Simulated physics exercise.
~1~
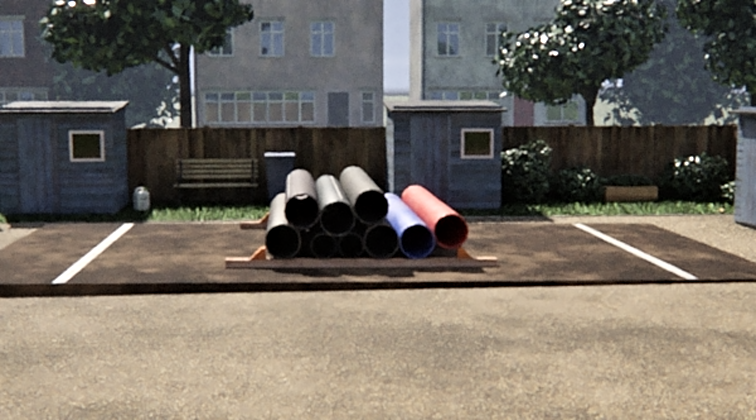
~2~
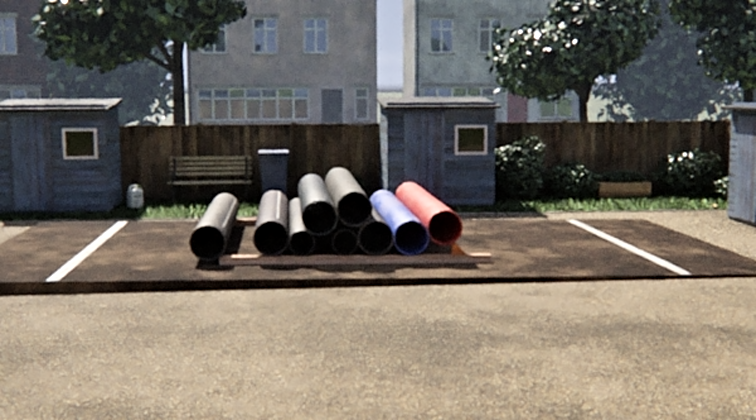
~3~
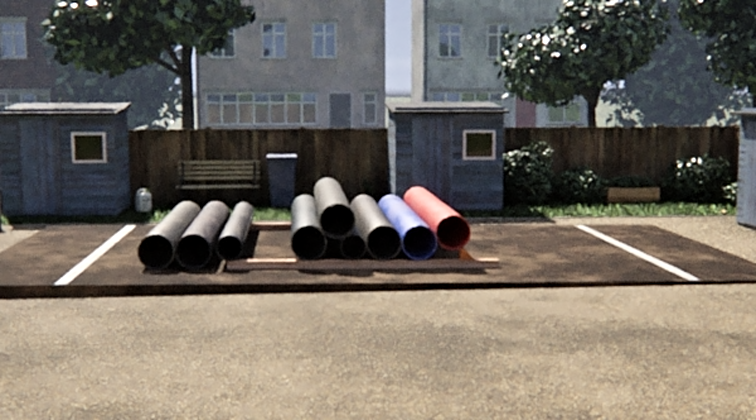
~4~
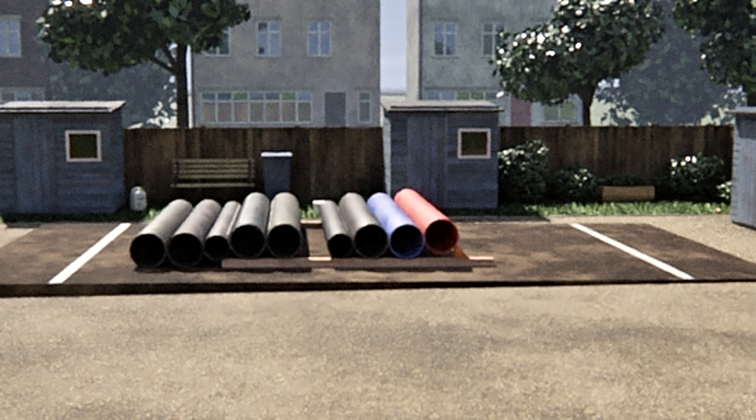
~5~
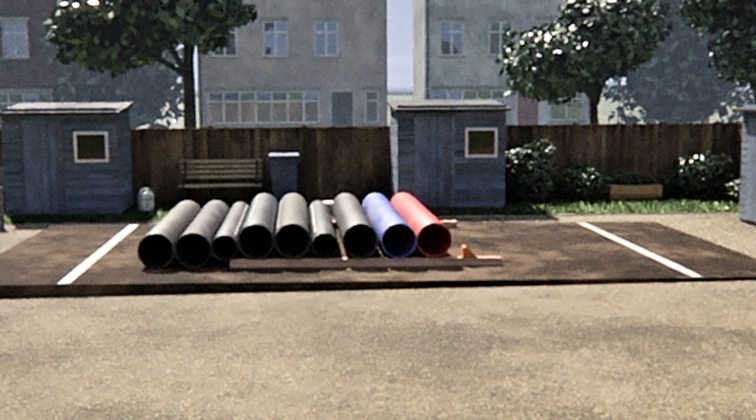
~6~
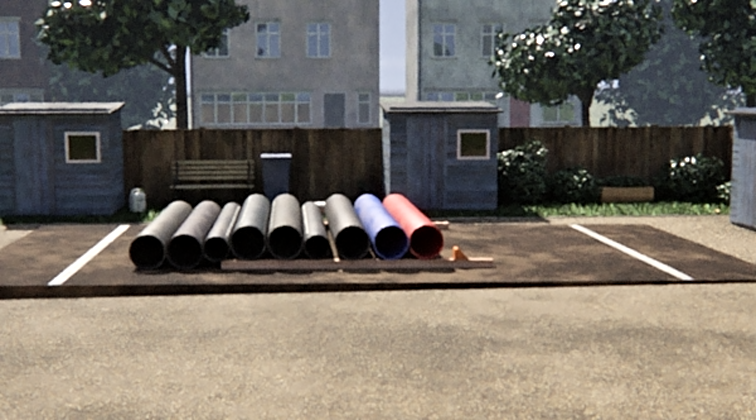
A row of houses with windows stands behind trees, a wooden fence, two blue-grey sheds, a bench and a bin, seen from the front across a sandy yard by a slightly swaying camera. On a dark brown pad between two white lines, black pipes are stacked on low bearers, with a blue and a red pipe at the right. The stack gives way on the left, and black pipes roll down and spread leftward. The upper pipes drop into the row, then the blue and red pipes roll a little left. All settle side by side between the lines, blue and red still on the bearers.
